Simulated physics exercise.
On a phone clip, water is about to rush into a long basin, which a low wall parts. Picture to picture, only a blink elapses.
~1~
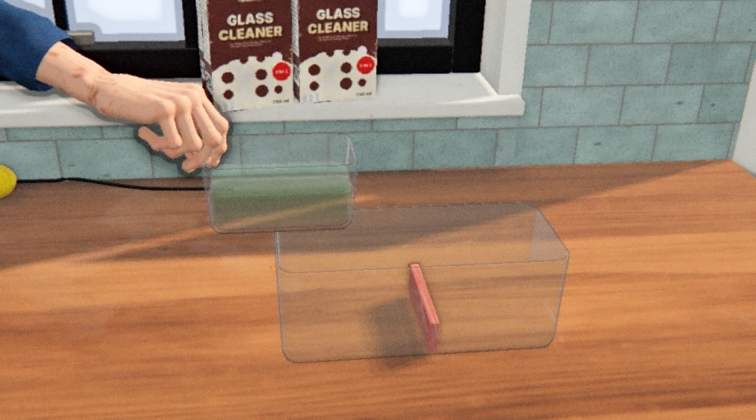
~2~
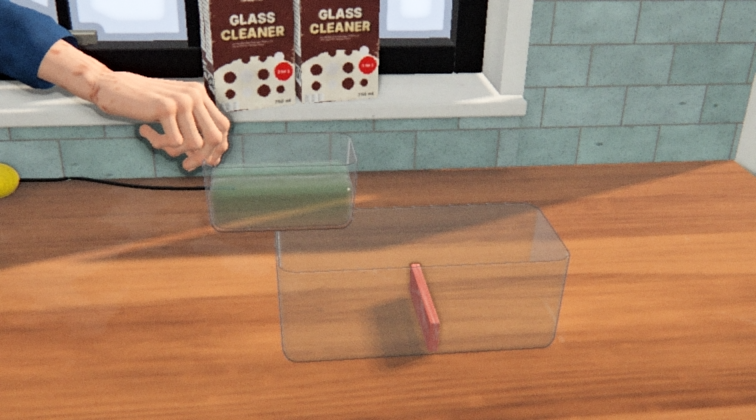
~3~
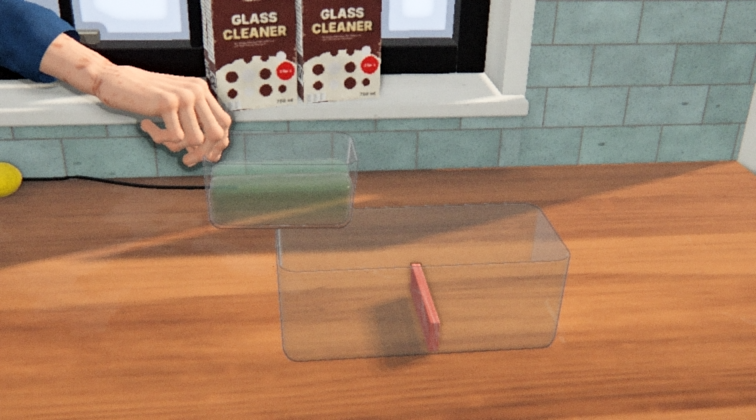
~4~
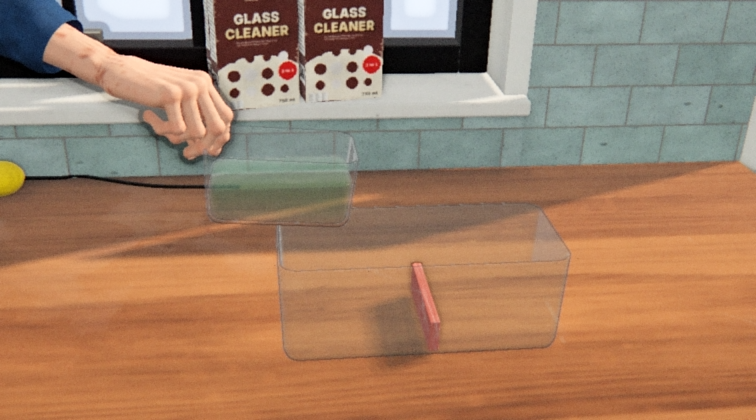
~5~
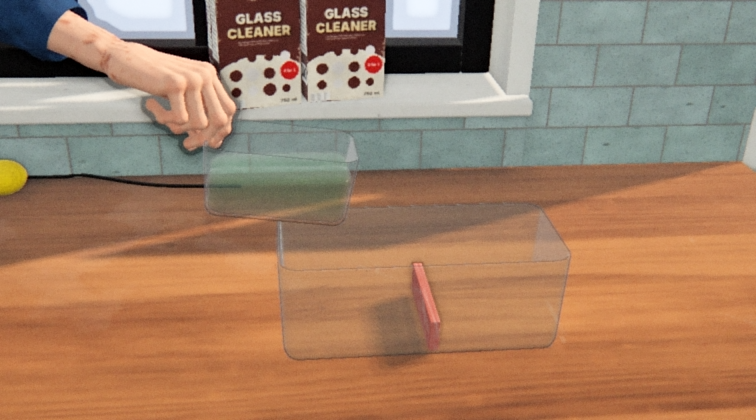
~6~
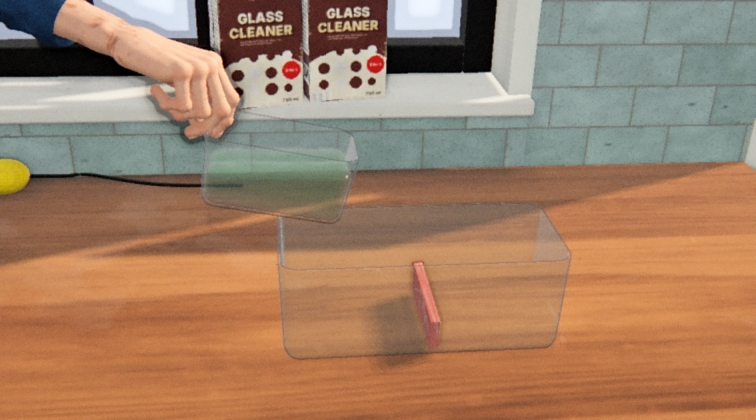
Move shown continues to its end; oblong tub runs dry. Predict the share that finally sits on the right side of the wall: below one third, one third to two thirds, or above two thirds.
The share right of the wall is going to go past two thirds.
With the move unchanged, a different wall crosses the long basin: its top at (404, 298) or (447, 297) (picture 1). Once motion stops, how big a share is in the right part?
Result: 90 % first, 35 % second.
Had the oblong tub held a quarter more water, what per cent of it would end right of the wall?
75 per cent.
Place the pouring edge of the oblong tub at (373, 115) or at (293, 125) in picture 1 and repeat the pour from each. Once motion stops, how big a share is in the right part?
The first start yields 90 per cent, the second 5 per cent.
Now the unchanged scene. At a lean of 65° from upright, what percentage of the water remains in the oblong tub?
65 %.
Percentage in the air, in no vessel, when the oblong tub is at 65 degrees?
Estimated at 30 per cent or so.
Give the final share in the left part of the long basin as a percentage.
Estimate: Some 25 per cent.
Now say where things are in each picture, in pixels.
Tilt 0°; pouring edge (353, 150); surface from (210, 178) to (349, 174); the long basin's rim runs from (276, 243) to (553, 231); the wall's top is at (424, 293), in the first frame.
Tilt 0°; pouring edge (354, 150); surface from (211, 177) to (350, 173), in the second frame.
Tilt 2°; pouring edge (354, 149); surface from (211, 175) to (350, 170), in the third frame.
Tilt 4°; pouring edge (355, 149); surface from (210, 172) to (349, 168), in the fourth frame.
Tilt 8°; pouring edge (355, 149); surface from (209, 167) to (349, 164), in the fifth frame.
Tilt 12°; pouring edge (356, 149); surface from (208, 160) to (349, 160), in the sixth frame.
A moment on, the oblong tub is tipped part way and 64 per cent is still to pour, 4 is left of the wall and 0 right of it.
Next, the oblong tub is tipped on its side and 13 per cent is still to pour, 11 is left of the wall and 62 right of it.
Then the oblong tub is tipped right over and 0 per cent is still to pour, 22 is left of the wall and 75 right of it.
Later the oblong tub is tipped right over and 0 per cent is still to pour, 24 is left of the wall and 76 right of it.
Finally, 24 per cent lies left of the wall, 76 right of it and 1 outside.
